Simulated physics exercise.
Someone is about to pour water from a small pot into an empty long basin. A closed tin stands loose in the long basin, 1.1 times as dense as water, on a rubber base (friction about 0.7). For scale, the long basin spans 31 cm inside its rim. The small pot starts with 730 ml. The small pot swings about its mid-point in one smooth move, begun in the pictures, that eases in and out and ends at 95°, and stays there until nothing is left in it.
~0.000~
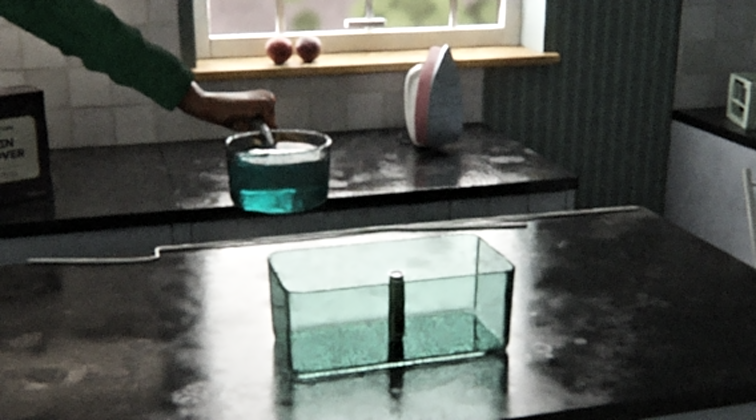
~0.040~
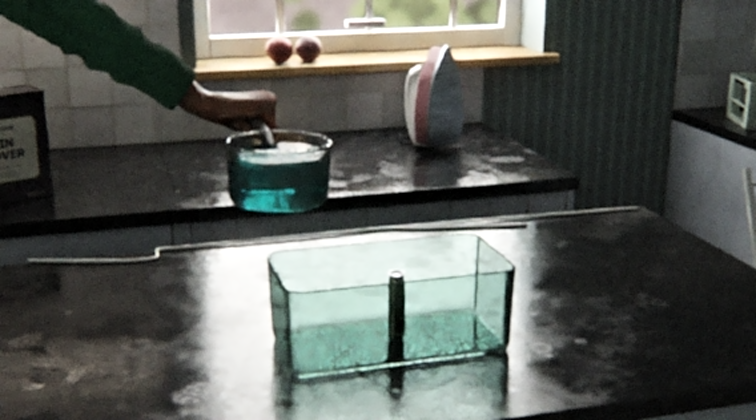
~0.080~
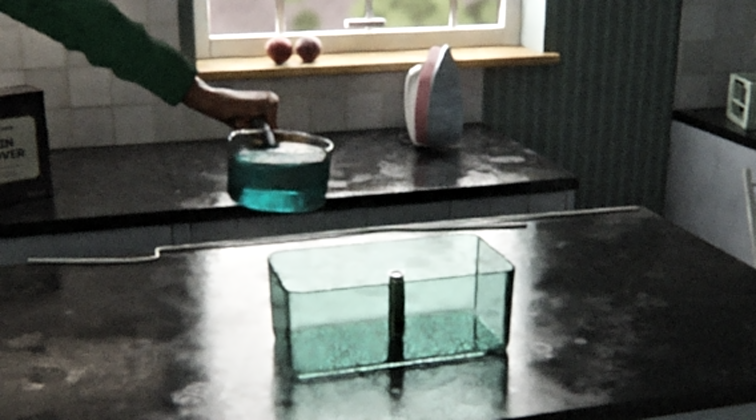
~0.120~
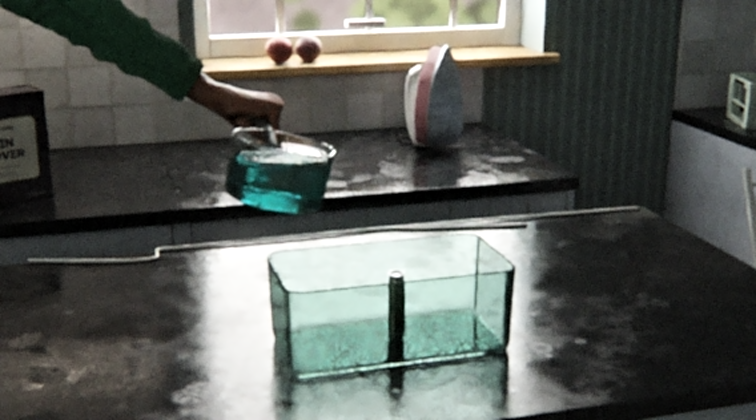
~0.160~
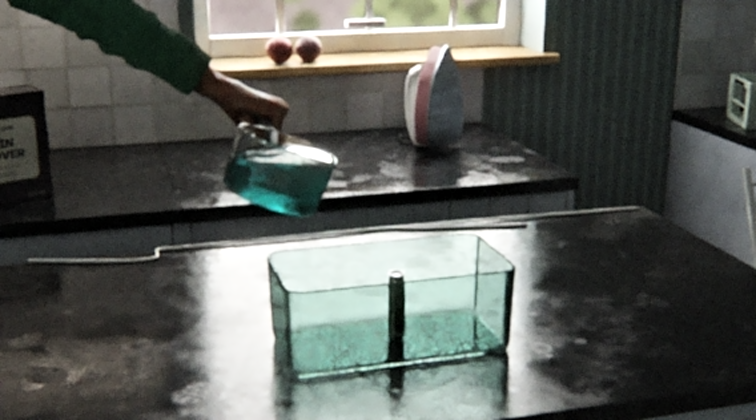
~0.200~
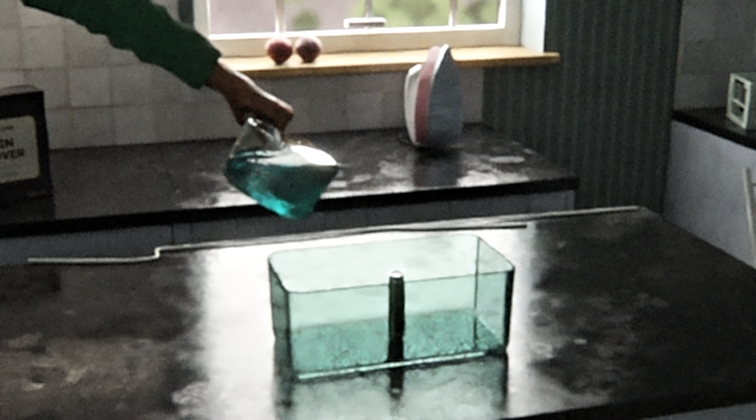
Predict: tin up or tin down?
It topples.
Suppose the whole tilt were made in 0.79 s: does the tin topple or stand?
Then it goes over.
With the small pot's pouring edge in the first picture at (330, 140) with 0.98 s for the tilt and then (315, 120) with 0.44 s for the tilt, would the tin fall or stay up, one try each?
First it falls; then it topples.
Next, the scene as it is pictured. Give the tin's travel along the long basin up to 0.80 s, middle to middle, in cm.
Some 6 cm.
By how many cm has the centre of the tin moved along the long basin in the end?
Some 9.5 cm.
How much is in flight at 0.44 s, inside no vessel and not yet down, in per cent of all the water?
About 42 per cent.
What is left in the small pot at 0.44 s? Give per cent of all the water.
Near 38 in a hundred.
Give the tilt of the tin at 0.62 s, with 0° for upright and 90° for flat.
It is at some 5°.
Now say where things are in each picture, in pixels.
In the first picture, it leans 0°; its right rim is at (328, 140); the water meets the walls at (229, 157) and (325, 150); the long basin's rim runs from (276, 274) to (497, 252); the tin's top is at (396, 276).
In the second picture, it leans 1°; its right rim is at (328, 141); the water meets the walls at (230, 156) and (325, 151).
In the third picture, it leans 6°; its right rim is at (330, 145); the water meets the walls at (231, 156) and (327, 152).
In the fourth picture, it leans 13°; its right rim is at (332, 151); the water meets the walls at (232, 156) and (329, 153).
In the fifth picture, it leans 22°; its right rim is at (334, 160); the water meets the walls at (231, 157) and (332, 155).
In the sixth picture, it leans 33°; its right rim is at (335, 170); the water meets the walls at (228, 158) and (333, 162); 2 per cent is over the edge.
By 0.44 s the tilt is 92° and 39 per cent is still to pour; the tin stands where it began.
By 0.62 s the tilt is 95° and 12 per cent is still to pour; the tin leans 4°.
By 0.80 s the tilt is 95° and 4 per cent is still to pour; the tin leans 26°.
By 1.00 s the tilt is 95° and 1 per cent is still to pour; the tin lies on its side.
At rest the tin lies on its side.
